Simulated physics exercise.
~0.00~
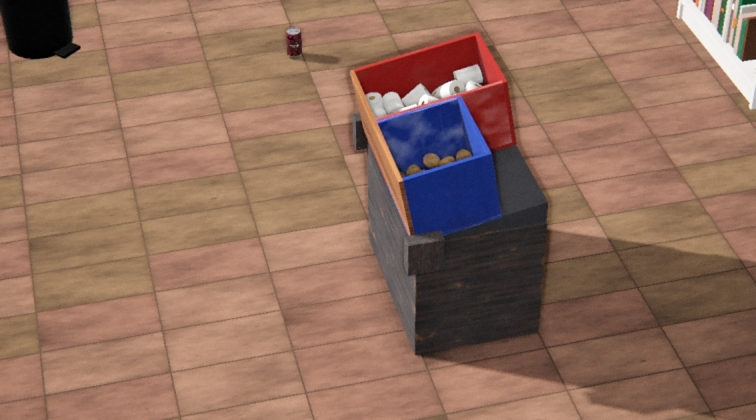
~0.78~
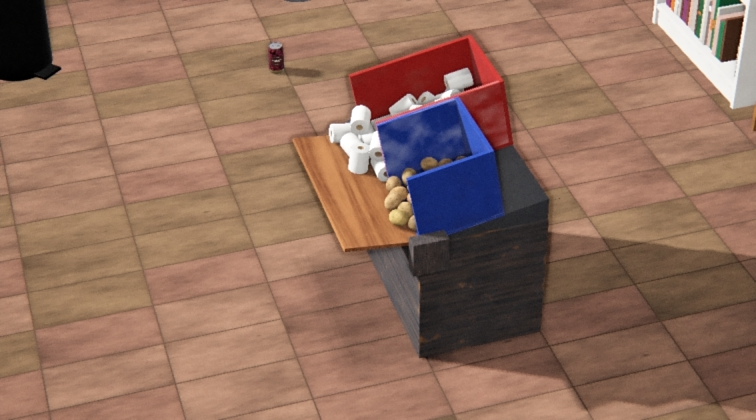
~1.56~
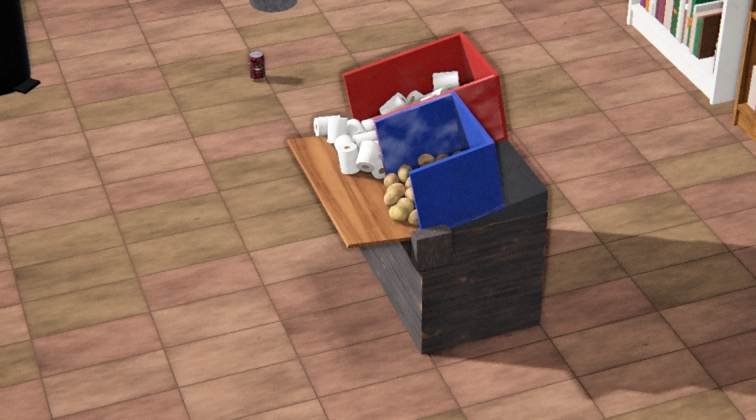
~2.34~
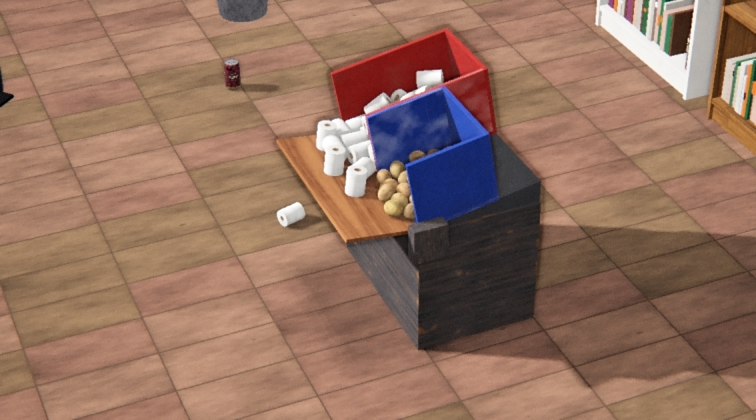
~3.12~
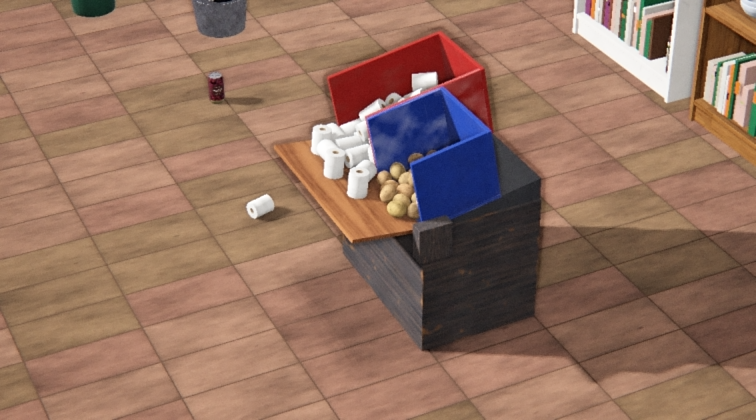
A wooden flap closes the left side of a blue chute and a red chute on a dark wooden stand, seen from above on a tiled floor, with a dark red can behind and a white bookshelf at upper right. The flap drops open to the left and lies as a sloping board. White paper rolls tumble from the red chute and brown potatoes spill from the blue one onto it, while the view drifts slightly sideways. One roll then falls to the floor and rolls a little left. The potatoes stay piled on the board with the remaining rolls.
